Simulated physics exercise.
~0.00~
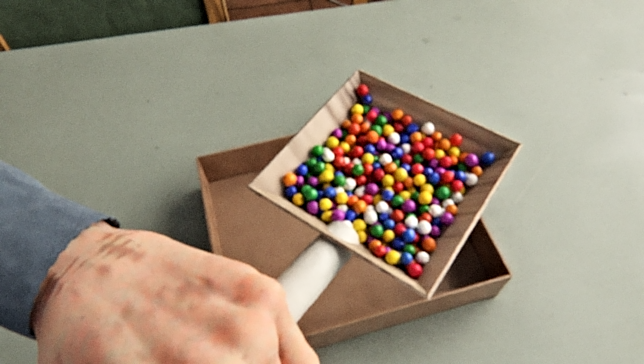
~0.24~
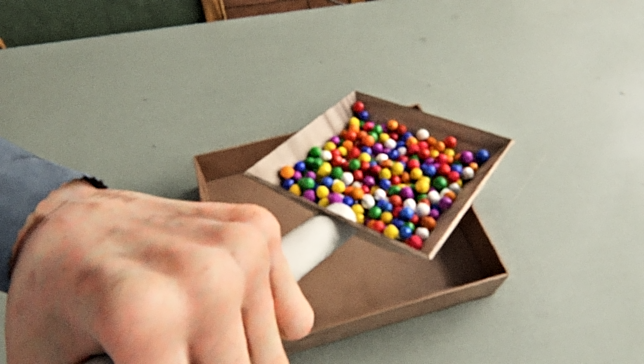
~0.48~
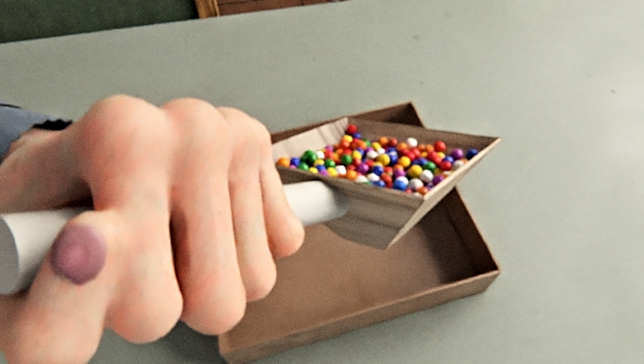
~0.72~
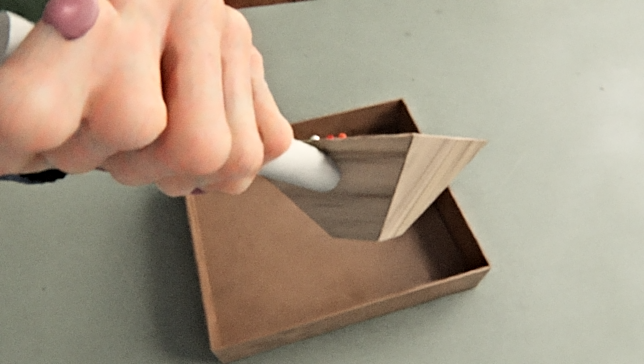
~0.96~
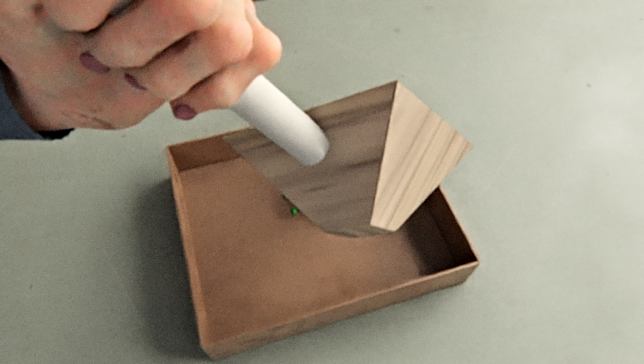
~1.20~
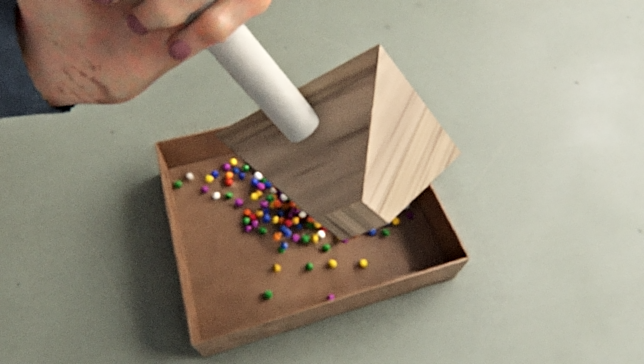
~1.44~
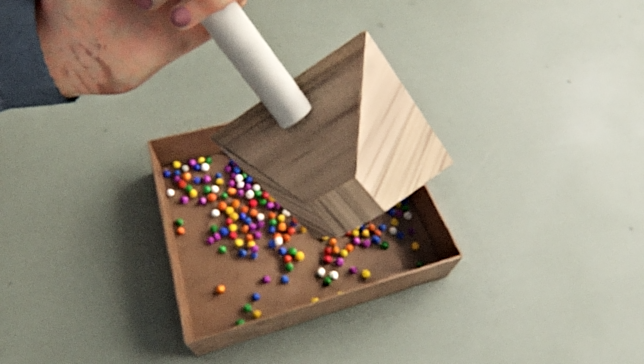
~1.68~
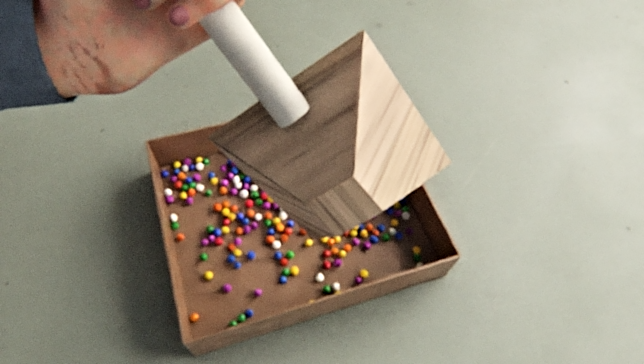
At the start, a hand grips the white handle of a wooden scoop full of small, brightly coloured beads, held above a shallow brown tray on a grey-green table. The hand turns the scoop steadily over, and the beads disappear from view behind its underside while the tray is still empty. A green bead appears below the lower edge, and then many more spill out and scatter across the tray floor. The scoop stops turning steeply tipped, its underside in view. At the end, the hand holds it still above the beads, which lie spread mostly across the back and middle of the tray.
